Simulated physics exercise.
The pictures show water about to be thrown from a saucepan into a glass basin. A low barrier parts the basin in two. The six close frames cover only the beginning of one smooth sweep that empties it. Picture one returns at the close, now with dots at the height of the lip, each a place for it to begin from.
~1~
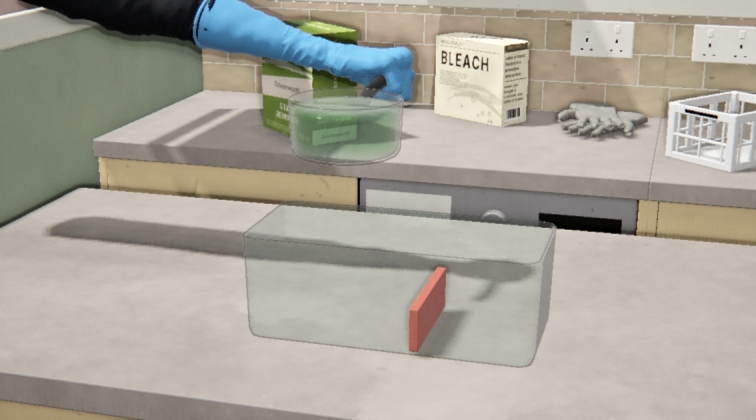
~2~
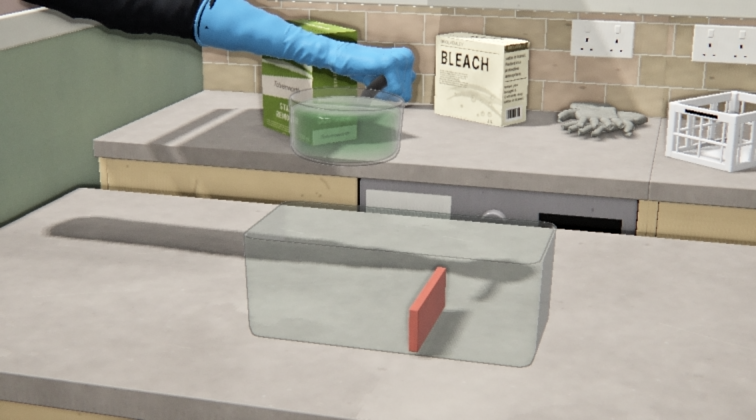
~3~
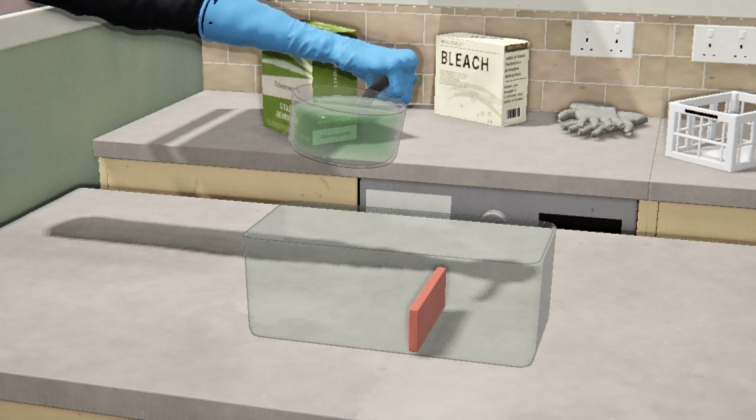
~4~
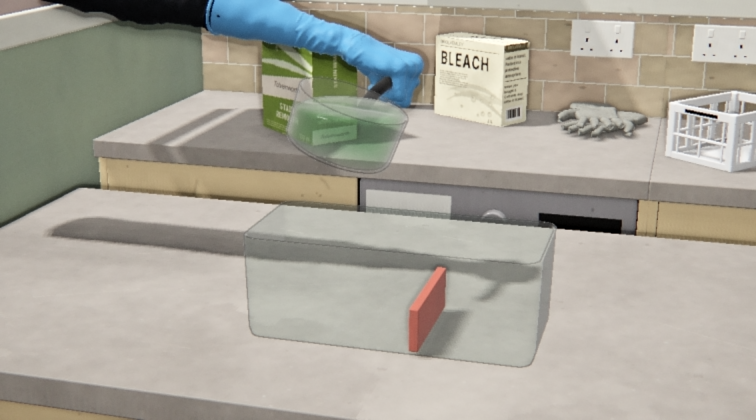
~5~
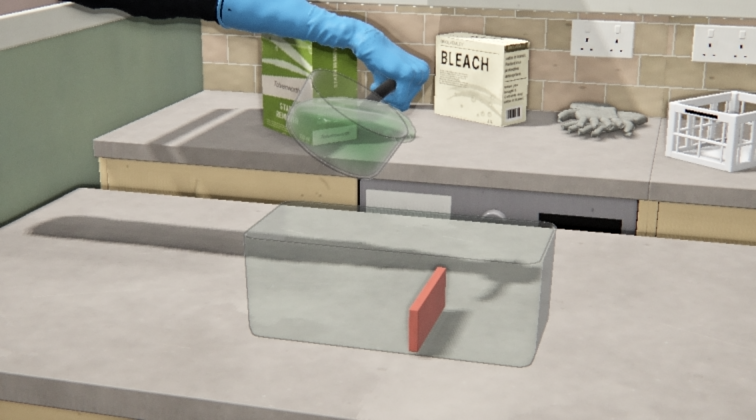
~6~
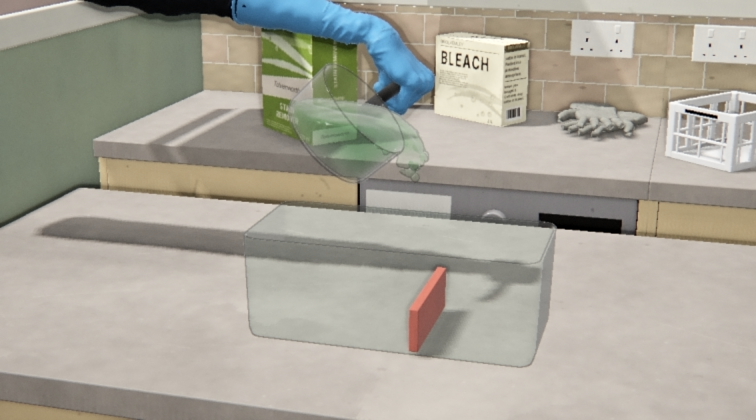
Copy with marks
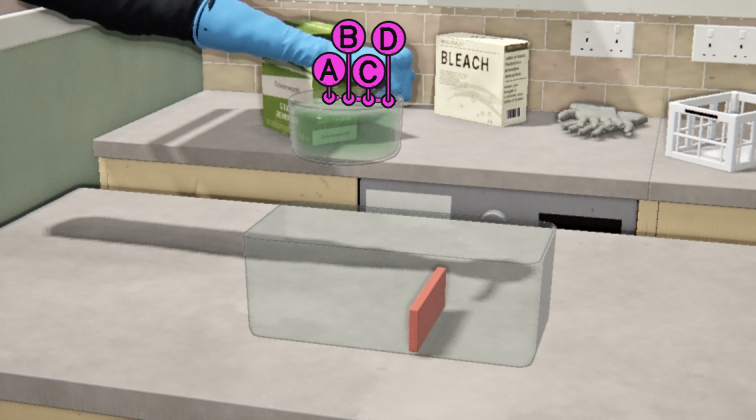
A blue-gloved hand steadily tilting a clear saucepan rightward, greenish water slipping over its lip above a glass basin with a red barrier.
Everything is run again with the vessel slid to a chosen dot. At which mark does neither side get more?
The best dot is D.
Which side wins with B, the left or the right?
The left one.
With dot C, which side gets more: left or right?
The left side.
In magenta, A at (329, 97); B at (348, 98); C at (368, 99); D at (388, 100).
With A, about 90 % ends left of the wall and 8 % right of it.
With B, about 93 % ends left of the wall and 5 % right of it.
With C, about 79 % ends left of the wall and 19 % right of it.
With D, about 52 % ends left of the wall and 47 % right of it.
